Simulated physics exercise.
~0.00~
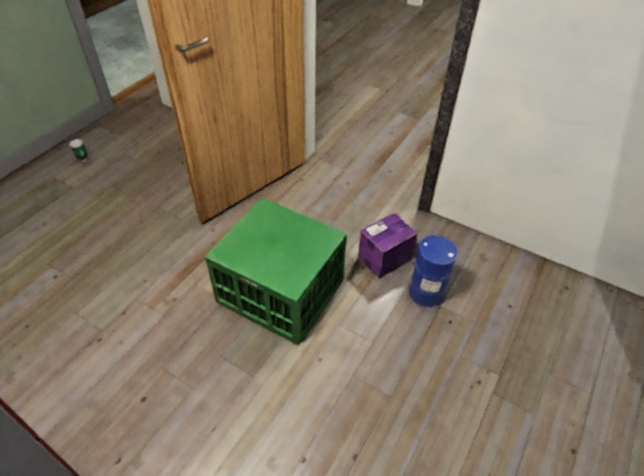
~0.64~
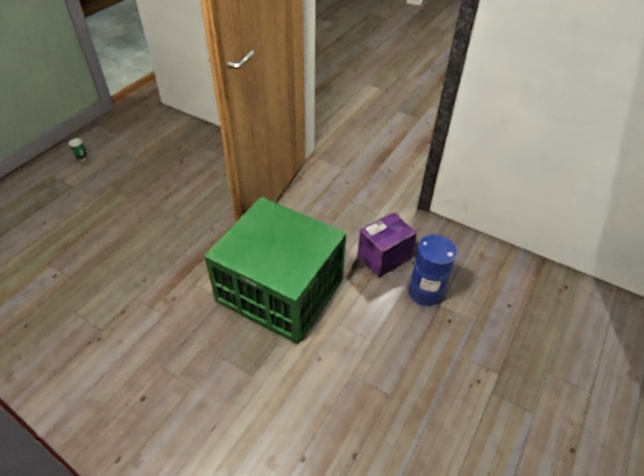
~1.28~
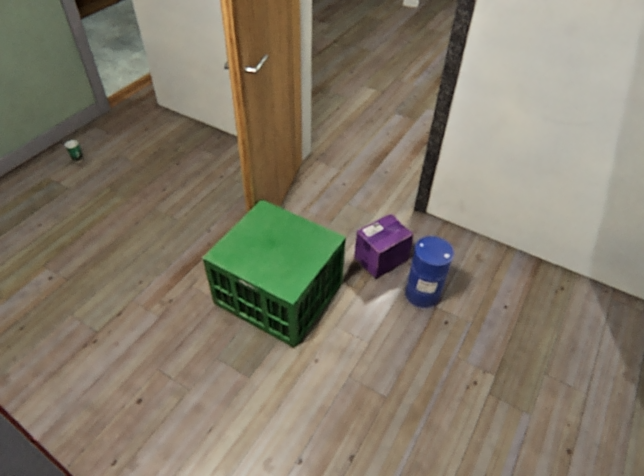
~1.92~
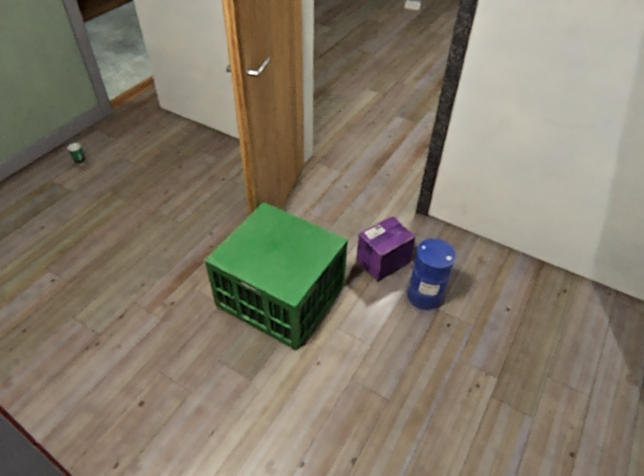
Wooden door swinging partway toward closed, then stopping still ajar behind a green chest, with a purple box and blue canister unmoved nearby.
